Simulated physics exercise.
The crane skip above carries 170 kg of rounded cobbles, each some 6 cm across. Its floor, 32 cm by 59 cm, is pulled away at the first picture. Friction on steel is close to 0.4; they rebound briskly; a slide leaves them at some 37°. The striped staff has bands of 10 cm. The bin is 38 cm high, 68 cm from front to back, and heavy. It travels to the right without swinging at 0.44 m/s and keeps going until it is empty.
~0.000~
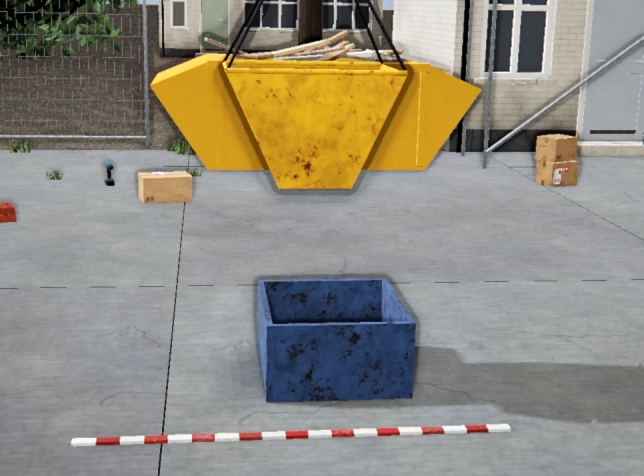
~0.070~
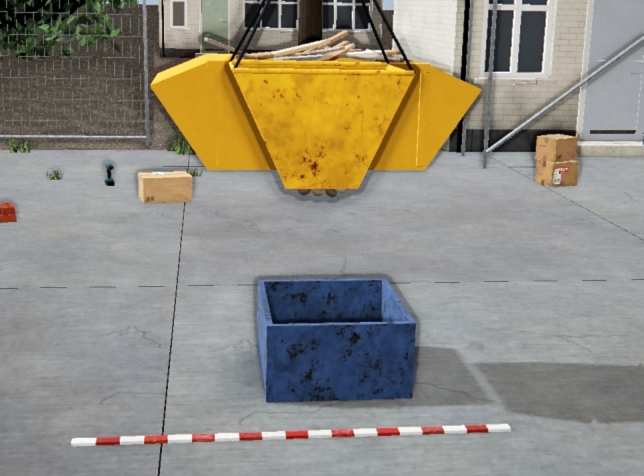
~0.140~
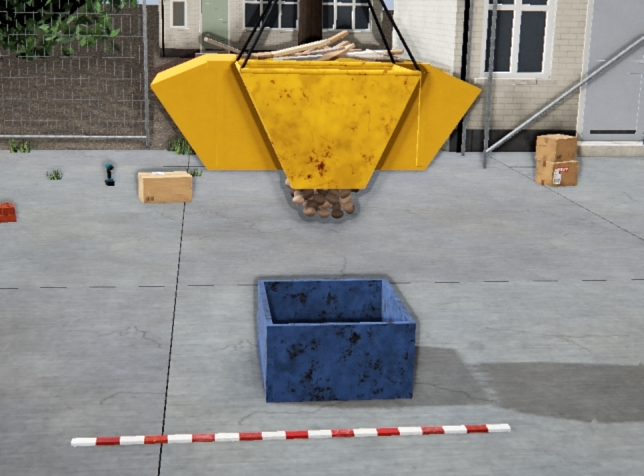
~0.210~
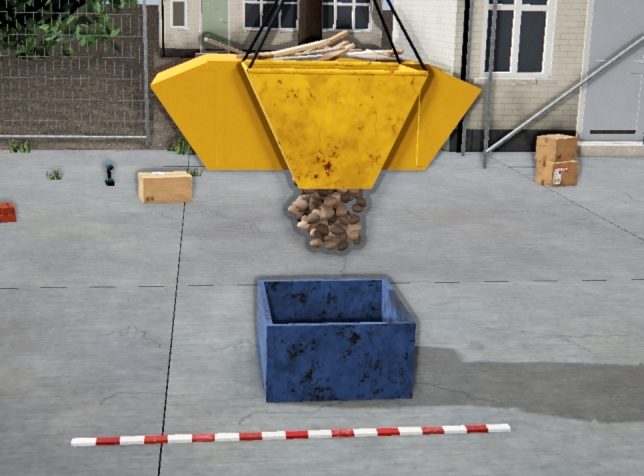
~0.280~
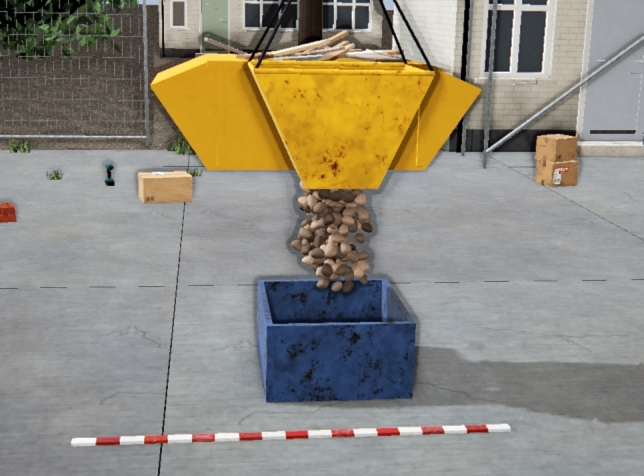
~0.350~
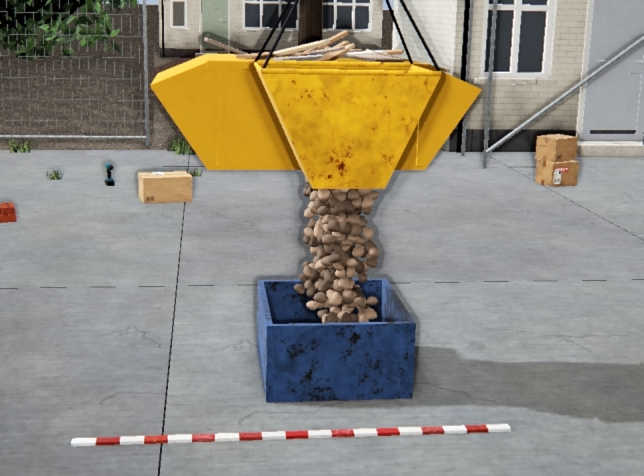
The footage shows a yellow skip hanging above a blue bin in a paved yard, its front section drifting slightly to the right as rounded brown cobbles emerge underneath and pour down in a lengthening stream into the bin.
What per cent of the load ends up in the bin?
Close to 92 in a hundred.
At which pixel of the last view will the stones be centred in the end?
Near (345, 340).
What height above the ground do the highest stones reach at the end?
About 40 cm.
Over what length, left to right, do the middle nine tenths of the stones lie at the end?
Roughly 90 cm.
After 0.7 s, 3 % in the crane skip, 97 % falling or lying in the bin; the stones farthest right are at (398, 206).
After 1.1 s, 0 % in the crane skip, 92 % falling or lying in the bin, 8 % falling or lying beside or right of the bin; the stones farthest right are at (475, 347).
After 1.7 s, 0 % in the crane skip, 92 % falling or lying in the bin, 8 % falling or lying beside or right of the bin; the stones farthest right are at (566, 354).
After 2.6 s, 0 % in the crane skip, 92 % falling or lying in the bin, 8 % falling or lying beside or right of the bin; the stones farthest right are at (578, 355).
After 4.5 s, 0 % in the crane skip, 92 % in the bin, 8 % beside or right of the bin; the stones farthest right are at (578, 355).
